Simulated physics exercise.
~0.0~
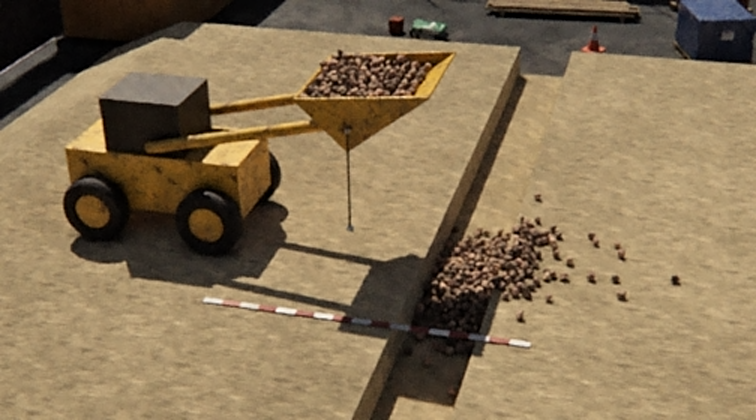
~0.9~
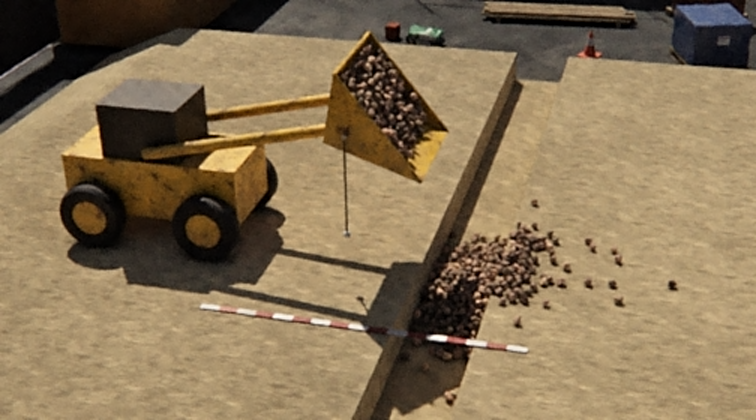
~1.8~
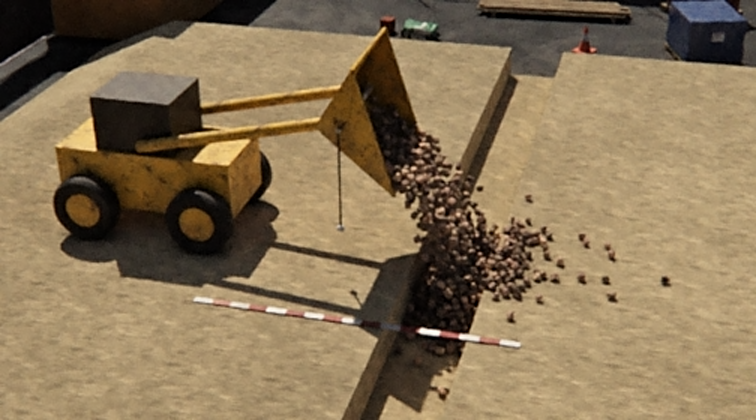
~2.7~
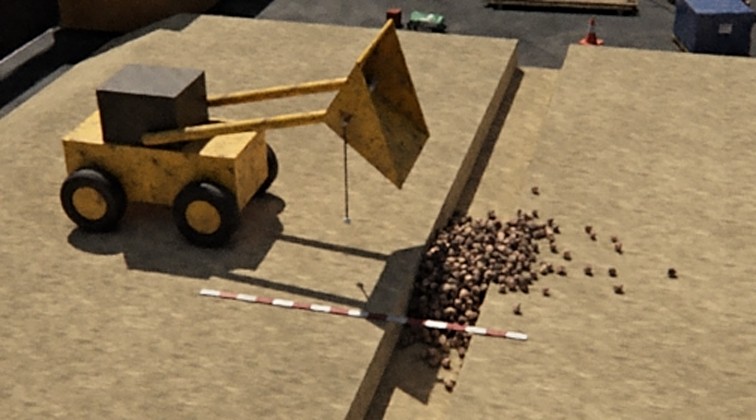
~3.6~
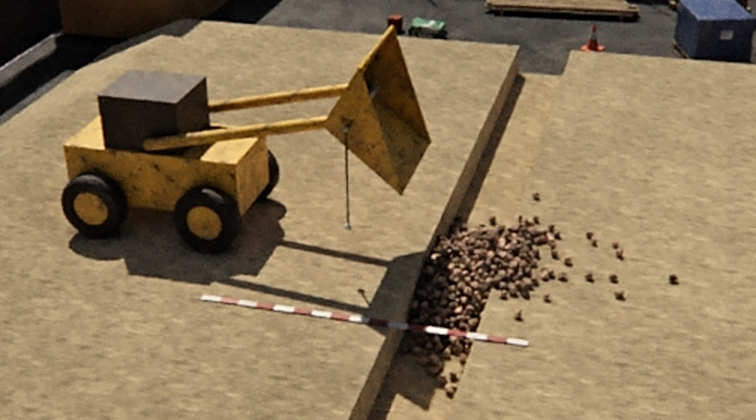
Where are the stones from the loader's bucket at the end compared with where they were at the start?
At the start they are piled in the raised bucket, and by the end they lie lower down and to the right, in the trench with the earlier heap.
